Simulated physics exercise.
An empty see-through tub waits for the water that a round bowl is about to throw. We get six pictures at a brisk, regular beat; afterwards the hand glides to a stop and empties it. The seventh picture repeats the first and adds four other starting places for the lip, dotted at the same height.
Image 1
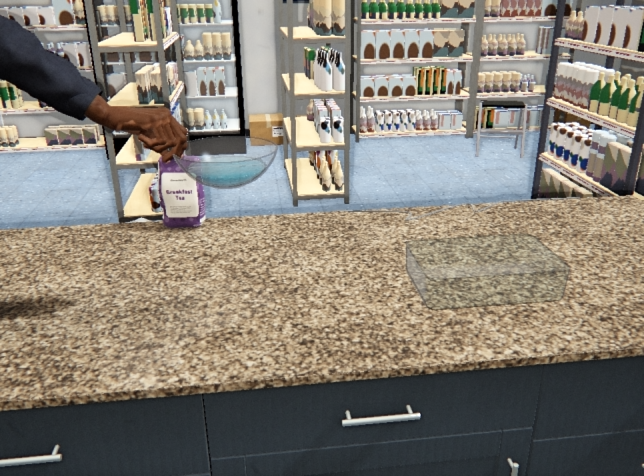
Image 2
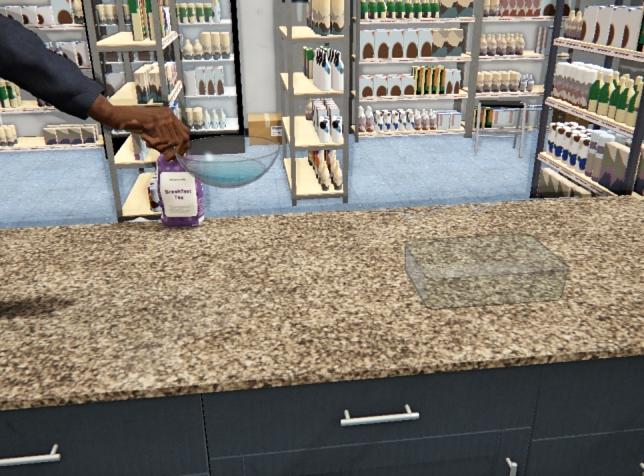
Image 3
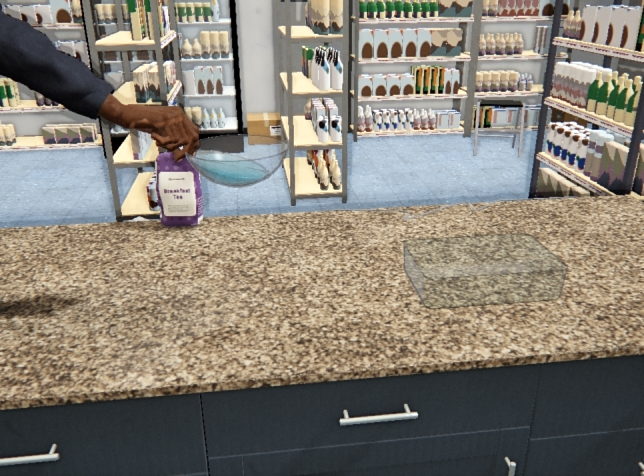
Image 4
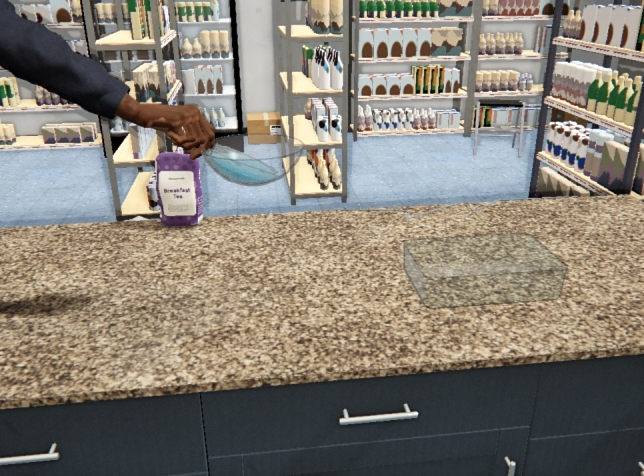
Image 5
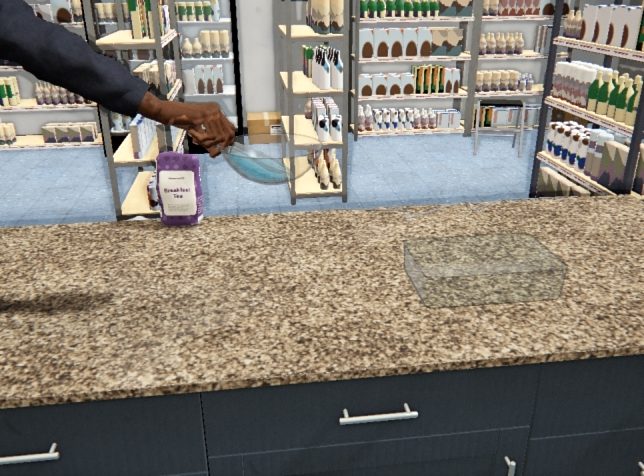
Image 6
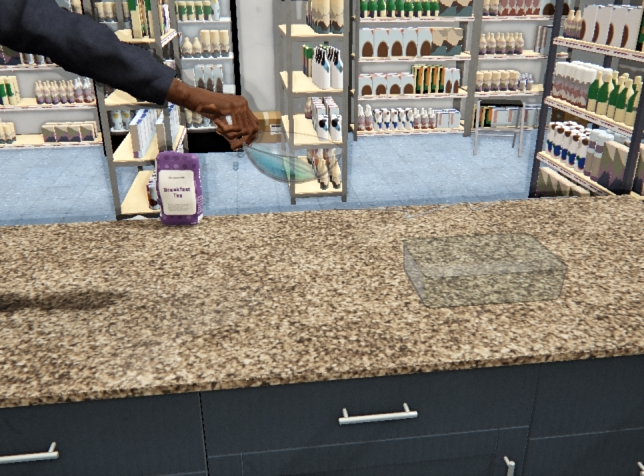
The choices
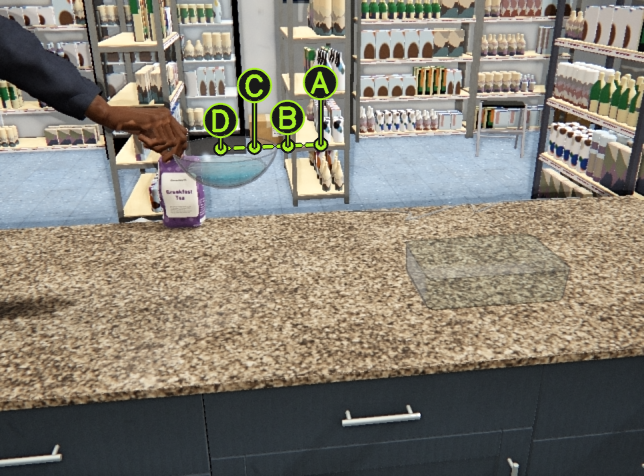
In a shop, a hand moves a clear bowl of blue liquid right above a counter.
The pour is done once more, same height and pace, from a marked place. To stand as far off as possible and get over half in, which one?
C is the one.
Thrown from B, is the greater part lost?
No.
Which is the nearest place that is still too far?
D.
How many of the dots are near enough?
Three of the four.
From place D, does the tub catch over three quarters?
No, less.
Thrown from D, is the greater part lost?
Yes.
On the marked copy, A at (320, 144); B at (287, 145); C at (254, 147); D at (220, 148).
For place A, about 72 % lands in the tub, 6 % falls short and 22 % goes beside or beyond.
For place B, about 76 % lands in the tub, 8 % falls short and 16 % goes beside or beyond.
For place C, about 63 % lands in the tub, 22 % falls short and 15 % goes beside or beyond.
For place D, about 34 % lands in the tub, 60 % falls short and 6 % goes beside or beyond.
